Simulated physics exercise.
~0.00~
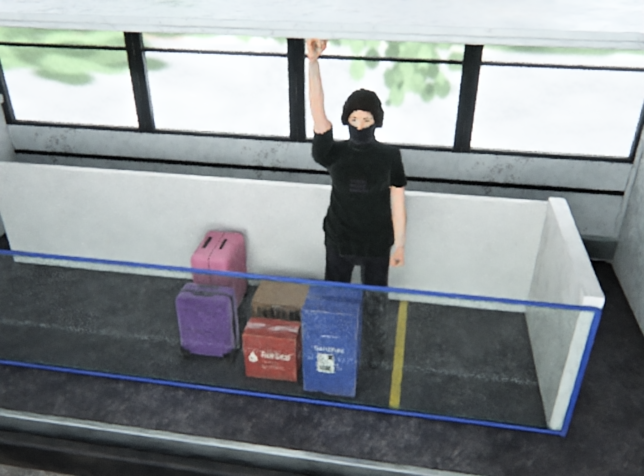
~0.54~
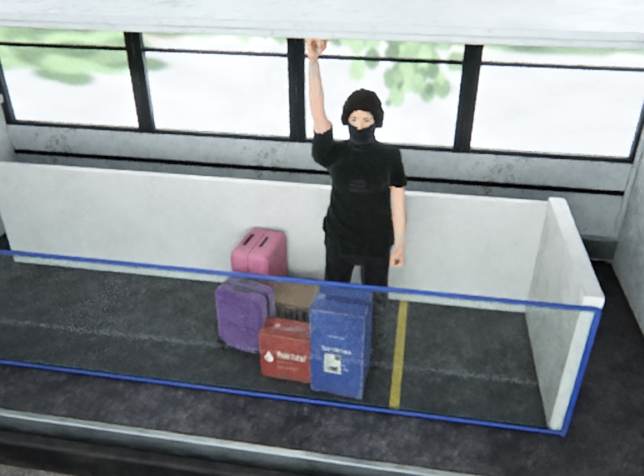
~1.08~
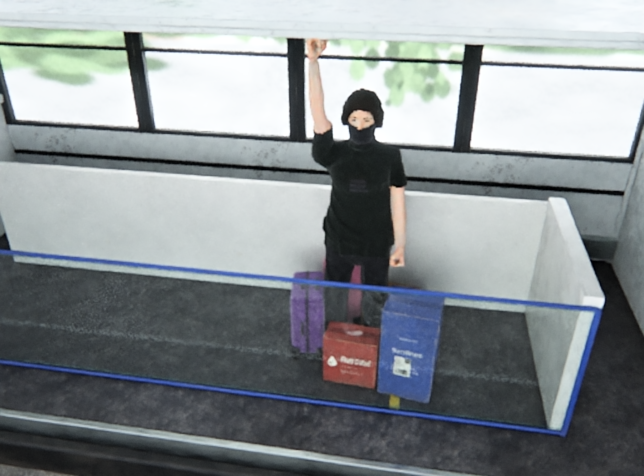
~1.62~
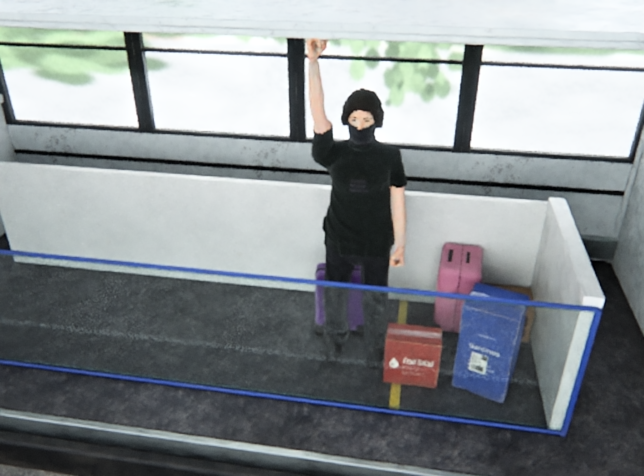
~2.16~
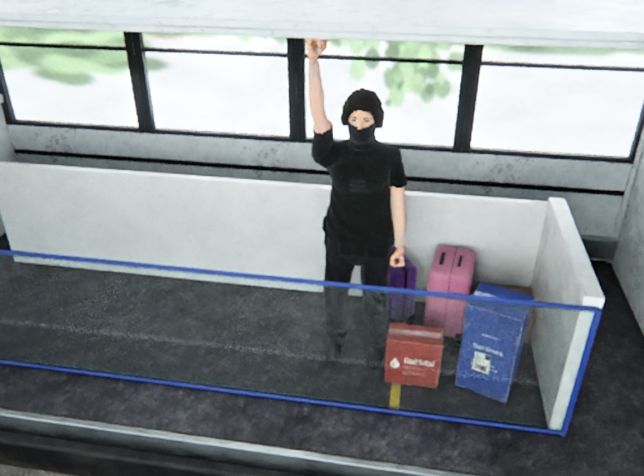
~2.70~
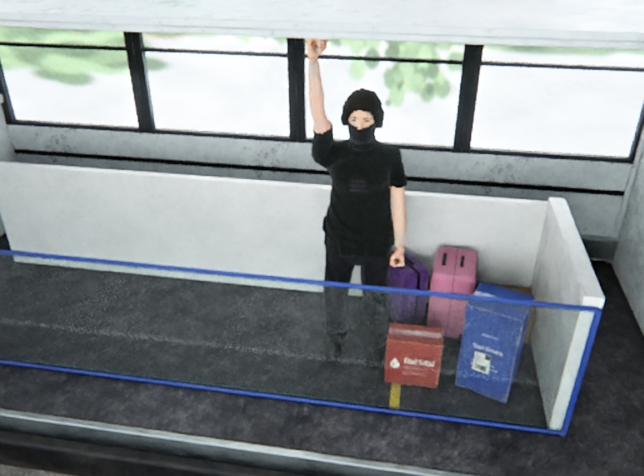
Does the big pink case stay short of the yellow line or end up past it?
The big pink case ends up past the yellow line, standing upright towards the right end of the bay.
